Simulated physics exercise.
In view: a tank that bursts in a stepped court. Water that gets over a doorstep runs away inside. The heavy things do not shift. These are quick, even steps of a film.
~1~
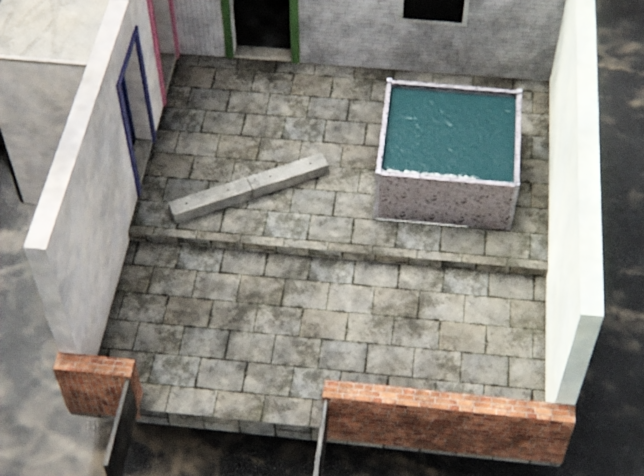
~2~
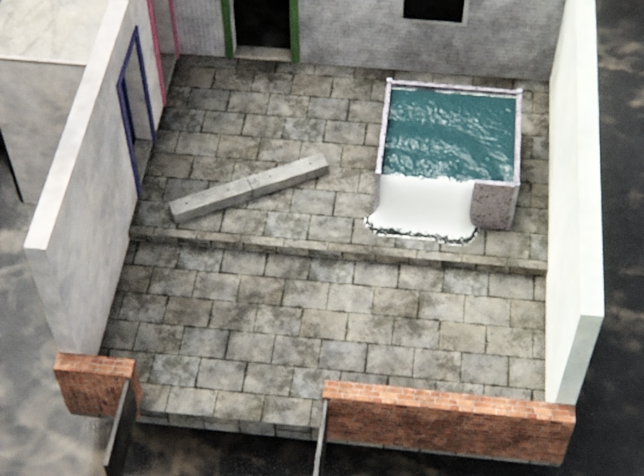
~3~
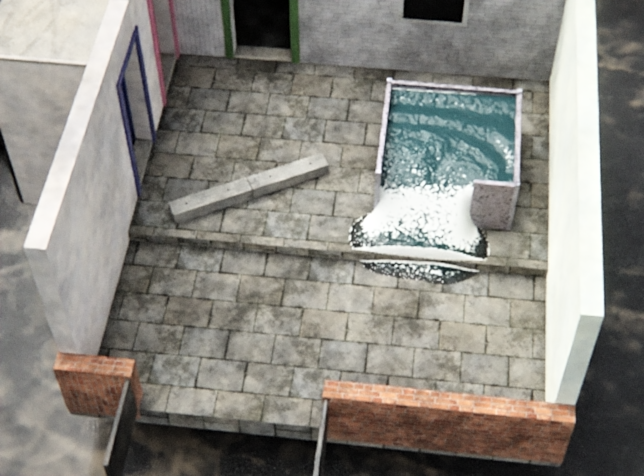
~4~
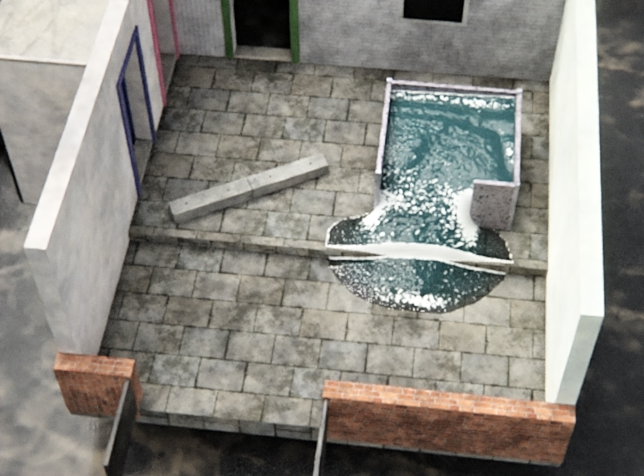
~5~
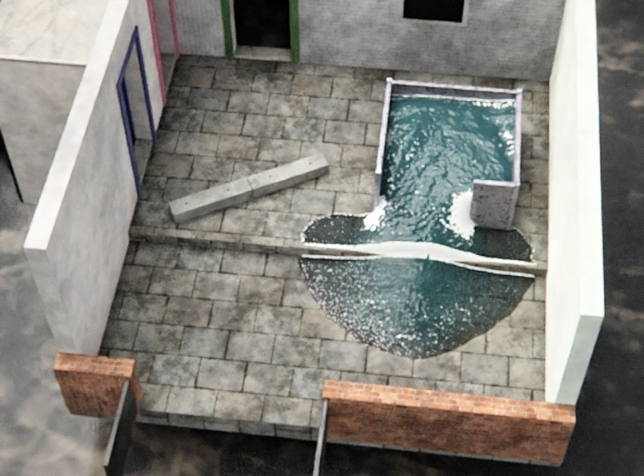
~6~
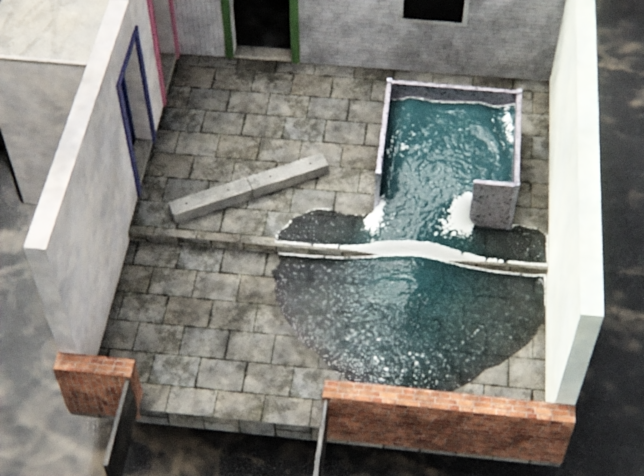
A stepped, paved court held an open tank of still water until part of its front wall gave way, and water poured out, ran over the step and spread in a widening pool across the lower paving.
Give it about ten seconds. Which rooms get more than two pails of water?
One by one: The green door stays under that; the pink door stays under that; the blue door stays under that.
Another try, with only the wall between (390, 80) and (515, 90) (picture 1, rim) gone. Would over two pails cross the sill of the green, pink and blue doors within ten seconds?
In short: Green door floods, pink door floods, blue door passes that mark.
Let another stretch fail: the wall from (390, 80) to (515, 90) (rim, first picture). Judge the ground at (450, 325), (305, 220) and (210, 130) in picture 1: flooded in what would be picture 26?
One after the other: Under water, free of water, awash.
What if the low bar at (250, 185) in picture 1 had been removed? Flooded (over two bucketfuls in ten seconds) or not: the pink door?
In short: The pink one keeps below it.
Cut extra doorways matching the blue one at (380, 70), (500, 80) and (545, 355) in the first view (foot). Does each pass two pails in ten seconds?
As listed: Holds, lets less in, is over.
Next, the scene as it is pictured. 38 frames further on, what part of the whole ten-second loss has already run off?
Roughly 60 per cent.
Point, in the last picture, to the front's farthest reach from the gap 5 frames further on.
Near (217, 400).
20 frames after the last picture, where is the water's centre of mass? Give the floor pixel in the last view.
Around (400, 298).
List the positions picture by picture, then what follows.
The first picture shows still water in the open tank at (450, 135).
In the second picture, the front is at (369, 219), out from the gap at (424, 207).
In the third picture, the front is at (361, 250), out from the gap at (424, 208).
In the fourth picture, water pours out at (424, 209) and has run to (365, 294).
In the fifth picture, the front is at (419, 353), out from the gap at (424, 209).
In the sixth picture, the front is at a hidden place, out from the gap at (424, 209).
A moment on, water covers 35 % of the floor; the green door not reached, the pink door not reached, the blue door not reached.
Next, water covers 45 % of the floor; the green door not reached, the pink door not reached, the blue door not reached.
Then, water covers 45 % of the floor; the green door not reached, the pink door not reached, the blue door not reached.
Later, water covers 55 % of the floor; the green door not reached, the pink door not reached, the blue door not reached.
In the end, water covers 50 % of the floor; the green door not reached, the pink door not reached, the blue door wet at the sill, nothing in.
